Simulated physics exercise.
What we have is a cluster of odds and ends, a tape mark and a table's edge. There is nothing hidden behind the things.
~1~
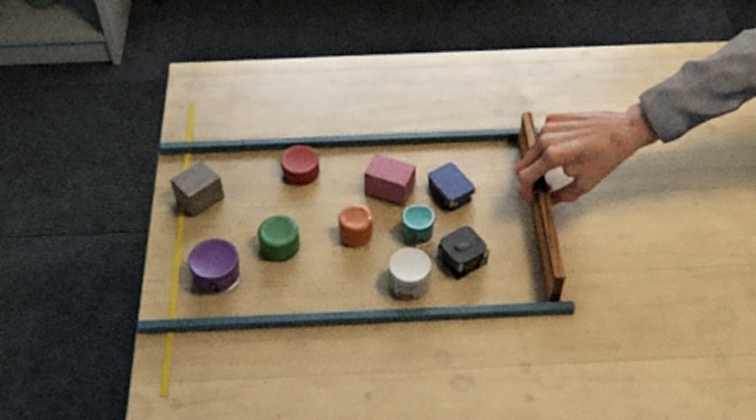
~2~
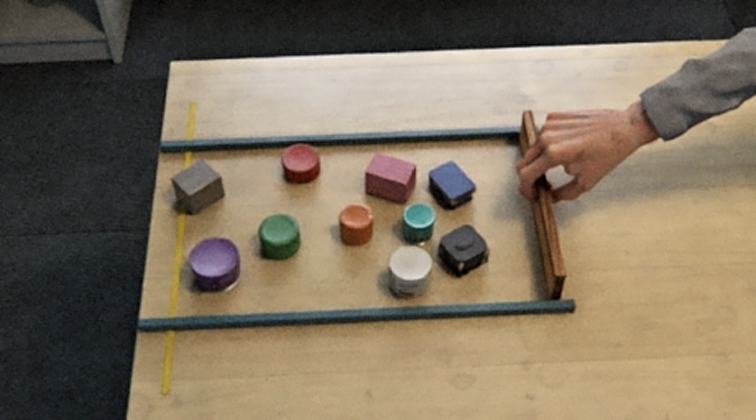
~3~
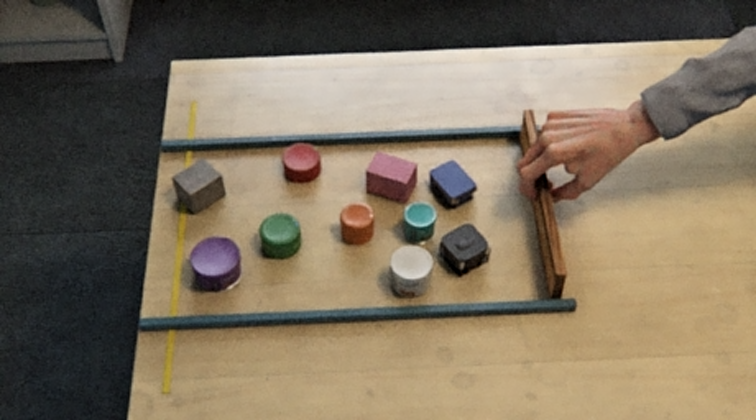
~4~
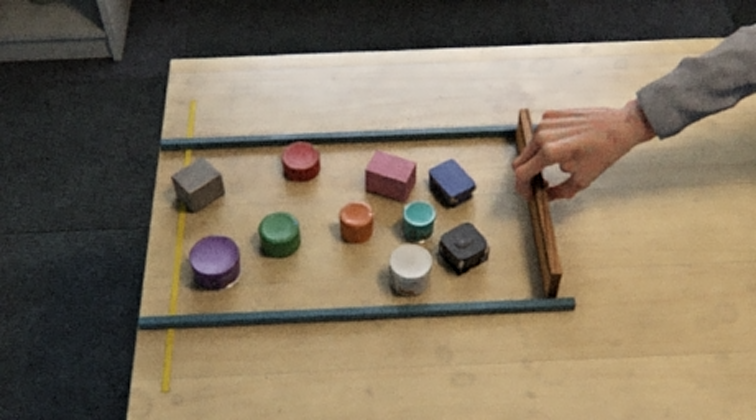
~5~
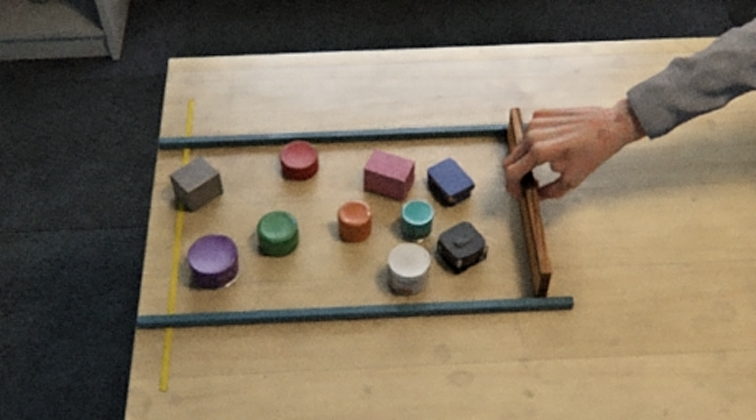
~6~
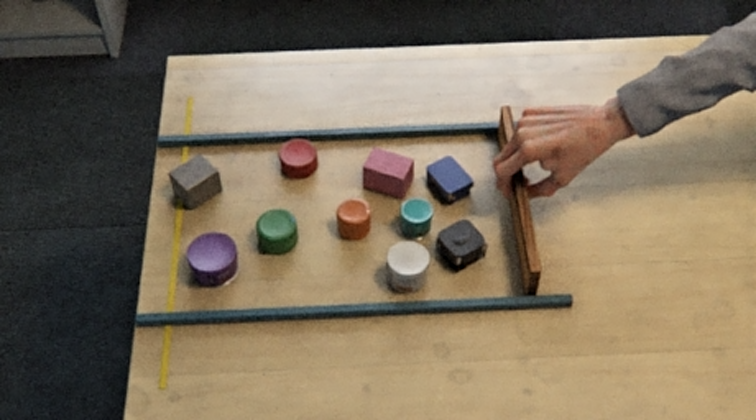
A hand holds a wooden board still between two rails, then slides it slightly left toward scattered small pots, lids and blocks.
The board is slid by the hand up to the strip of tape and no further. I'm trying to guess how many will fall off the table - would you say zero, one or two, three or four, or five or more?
I would say five or more.
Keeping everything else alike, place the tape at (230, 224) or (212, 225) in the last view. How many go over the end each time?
The floor gets 1 the first time and 1 the second.
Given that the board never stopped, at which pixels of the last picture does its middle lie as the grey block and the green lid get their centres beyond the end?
The grey block puts it at (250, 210), the green lid at (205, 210).
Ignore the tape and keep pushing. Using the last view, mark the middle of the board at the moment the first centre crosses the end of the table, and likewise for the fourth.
Near (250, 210) and (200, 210).
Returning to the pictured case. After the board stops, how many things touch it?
Number in contact with it: 5.
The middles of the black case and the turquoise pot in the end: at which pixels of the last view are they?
You'll find the black case at roughly (155, 253) and the turquoise pot at roughly (161, 213).
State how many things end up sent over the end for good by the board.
Total count: 5.
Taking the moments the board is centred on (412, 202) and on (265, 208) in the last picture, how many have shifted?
Counting first: 5, next 10.
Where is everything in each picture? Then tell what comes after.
Grey block (198, 188); purple pot (215, 267); green lid (279, 238); board (540, 203); tape (180, 233), in the first frame.
Purple pot (216, 265); blue case (451, 186), in the second frame.
Green lid (281, 236); red lid (302, 163), in the third frame.
Grey block (199, 185); turquoise pot (419, 222), in the fourth frame.
Purple pot (215, 262); white tub (409, 270), in the fifth frame.
Grey block (196, 182); purple pot (214, 260); green lid (277, 232); board (518, 197); tape (178, 226), in the sixth frame.
A little later, none off yet; grey block at rest near (196, 182); purple pot at rest near (214, 260); green lid at rest near (277, 232).
Next, none off yet; grey block moving near (189, 182); purple pot shifted a little near (197, 269); green lid shifted about its own width near (216, 235).
When it is over, the number that fall off is five or more; down, pink block, orange lid, green lid, purple pot and grey block.
